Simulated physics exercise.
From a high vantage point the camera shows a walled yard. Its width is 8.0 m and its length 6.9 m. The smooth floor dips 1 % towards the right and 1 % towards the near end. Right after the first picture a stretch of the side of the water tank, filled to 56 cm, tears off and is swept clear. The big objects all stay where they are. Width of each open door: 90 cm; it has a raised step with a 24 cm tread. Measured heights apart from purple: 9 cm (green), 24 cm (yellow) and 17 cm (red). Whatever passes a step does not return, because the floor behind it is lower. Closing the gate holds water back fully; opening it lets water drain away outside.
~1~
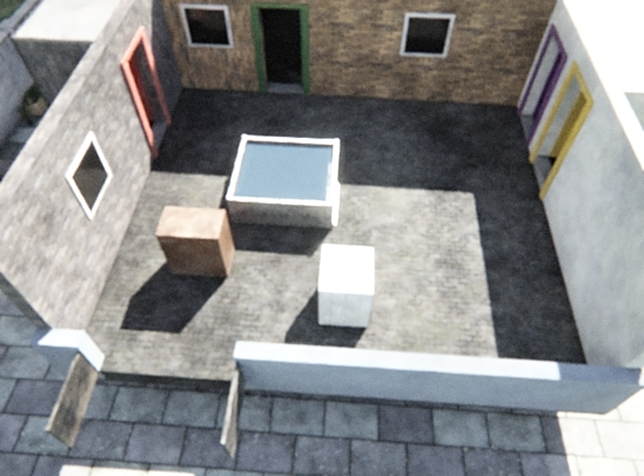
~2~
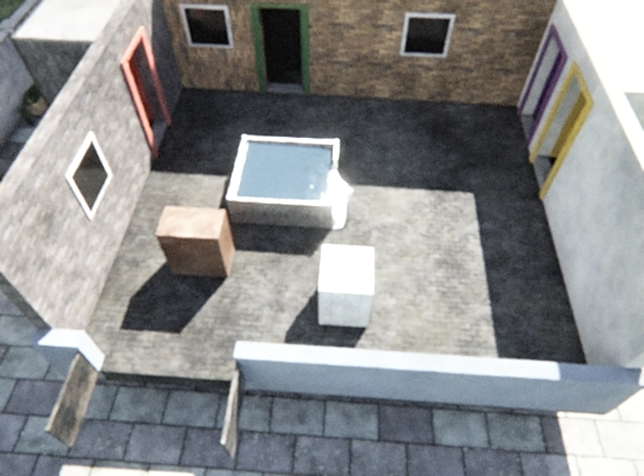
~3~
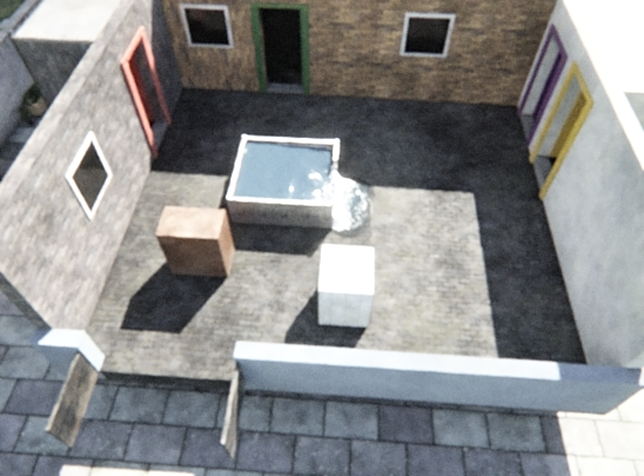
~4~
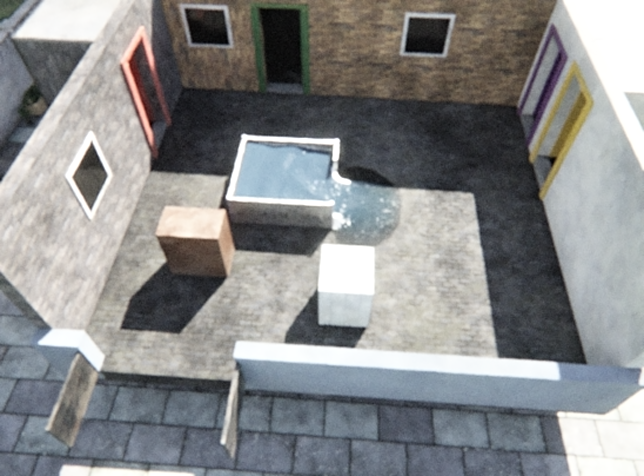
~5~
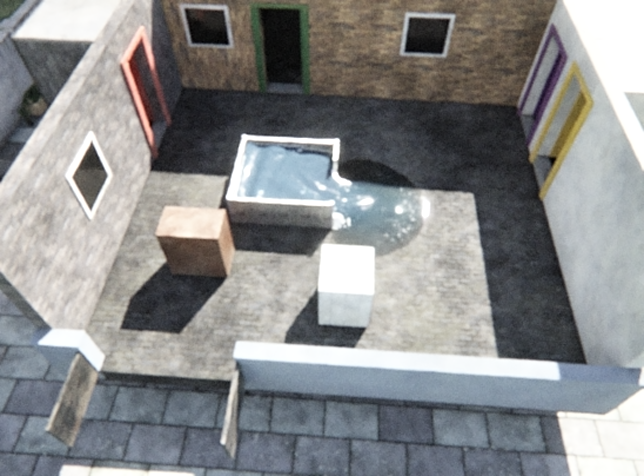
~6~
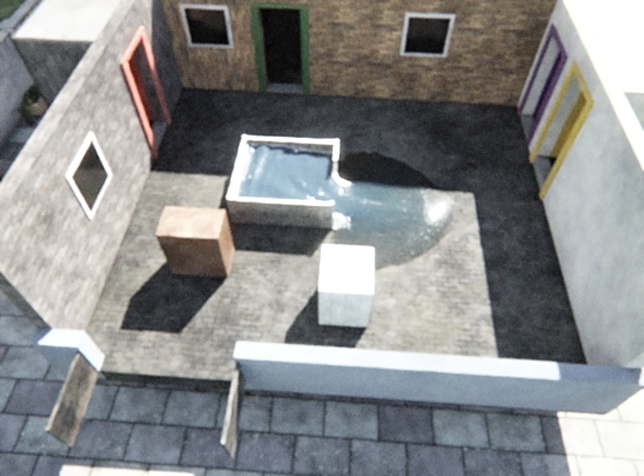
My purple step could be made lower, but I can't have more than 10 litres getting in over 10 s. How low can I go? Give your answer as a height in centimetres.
You could bring it down to roughly 7 cm.
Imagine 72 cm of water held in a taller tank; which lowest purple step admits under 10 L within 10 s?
About 10.0 centimetres.
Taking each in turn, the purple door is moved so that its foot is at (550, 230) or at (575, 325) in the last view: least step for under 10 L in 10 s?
About 16 cm for the first and 12.5 cm for the second.
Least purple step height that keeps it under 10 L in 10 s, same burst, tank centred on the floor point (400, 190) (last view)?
New minimum height: Approx. 7.5 cm.
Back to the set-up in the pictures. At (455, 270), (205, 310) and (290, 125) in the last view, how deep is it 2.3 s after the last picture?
First spot about 3 cm, second about 0 cm, third about 0 cm.
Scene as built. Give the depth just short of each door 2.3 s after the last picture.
Lab note, cm: Green 0; purple 9; yellow 15; red 0.
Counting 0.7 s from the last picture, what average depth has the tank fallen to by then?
About 34 centimetres.
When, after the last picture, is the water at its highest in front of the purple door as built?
Approximately 2.6 s.
Then, 0.7 s after the last picture water covers 20 % of the floor, deepest (30 cm) near (340, 212); it has not reached the purple door.
Then, 2.3 s after the last picture water covers 40 % of the floor, deepest (30 cm) near (587, 379); 9 cm at the purple door, 0 litres in over its 9 cm step.
Then, 9.3 s after the last picture water covers 70 % of the floor, deepest (10 cm) near (566, 389); 5 cm at the purple door, 2 litres in over its 9 cm step.
At the purple door as built, the water peaked near 9 cm, 2.5 s after the last picture.
Run again over the same 10 s with other heights there, 16 litres in over 6 cm, 3 litres over 8.5 cm. The limit of 10 litres is kept from about 7 cm up.
